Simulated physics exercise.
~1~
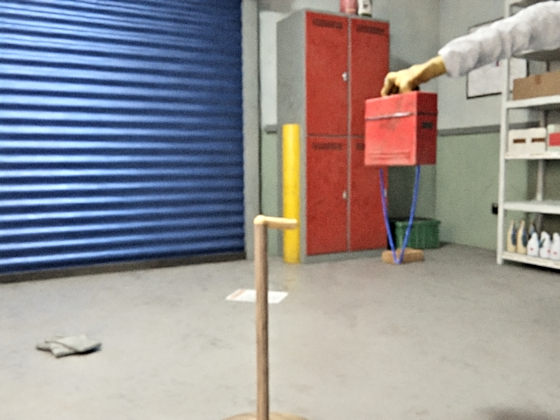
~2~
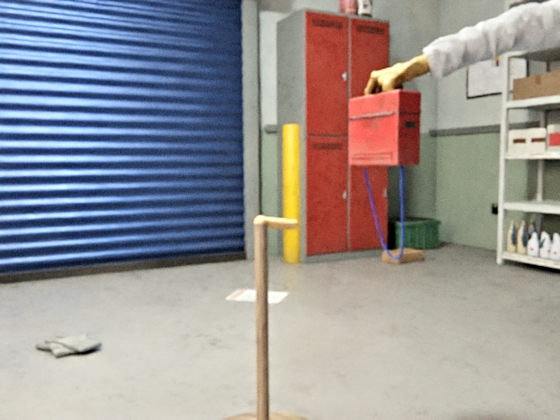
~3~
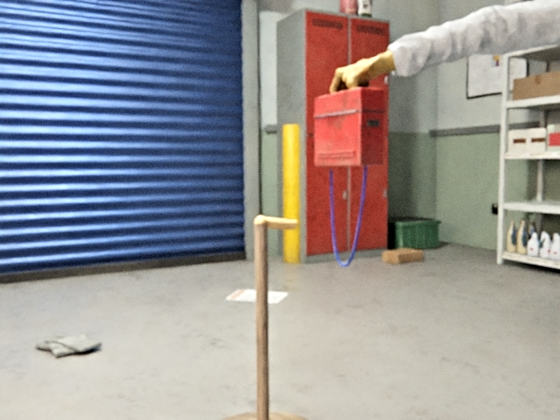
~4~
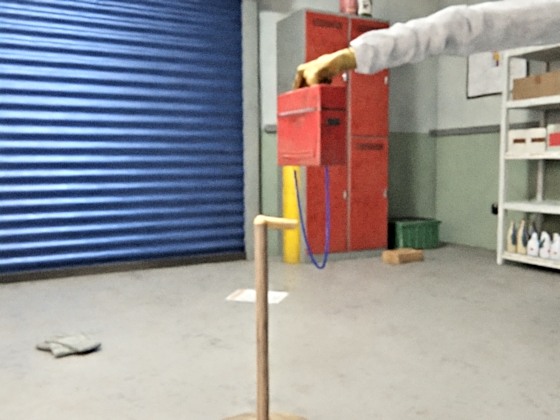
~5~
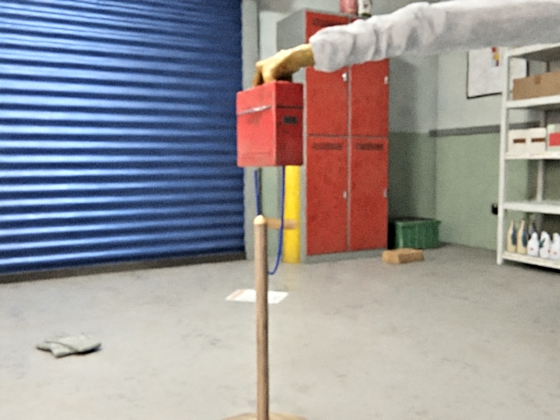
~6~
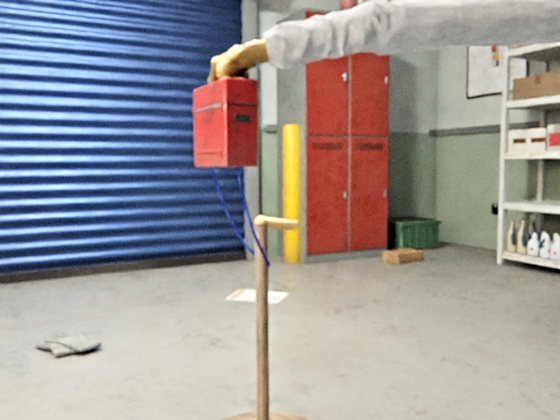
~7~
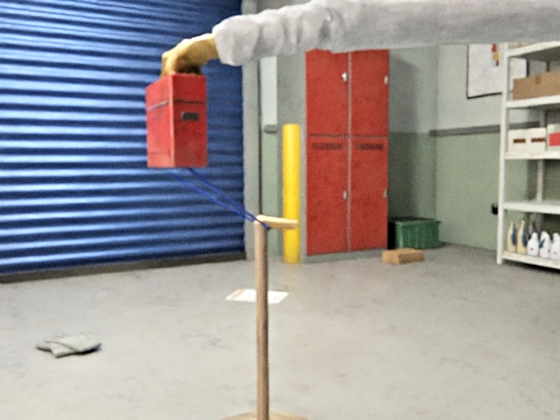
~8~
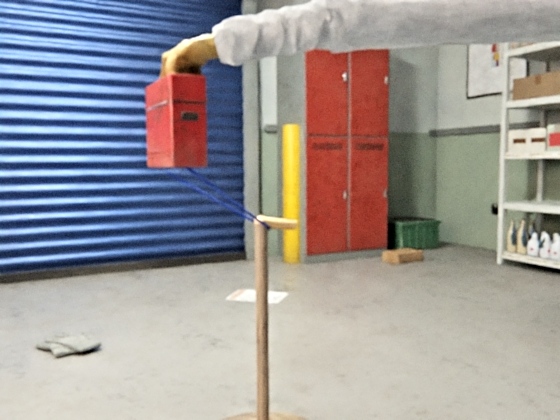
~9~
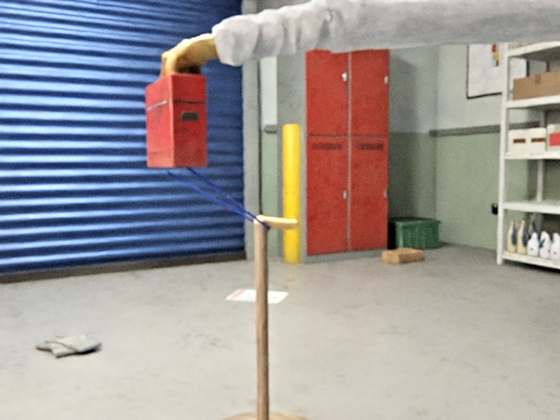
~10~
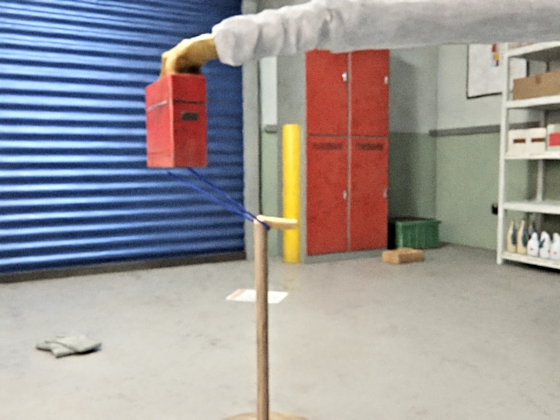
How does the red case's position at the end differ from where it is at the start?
At the start the red case is to the right of the post, near the right side of the red lockers. At the end it is held to the left of the post, in front of the blue shutter.
A red case with a blue loop hanging beneath it is carried by a yellow-gloved hand on a pale-sleeved arm, seen from a fixed view across a grey-floored workshop. A thin wooden post with a short sideways hook stands in front, with a blue shutter on the left, red lockers and a yellow pillar behind, and shelves on the right. The hand carries the upright case leftward, above and past the post. The trailing loop catches at the top of the post and pulls into a tight slant. The hand stops, and the case stays held in front of the shutter, snagged by its loop.
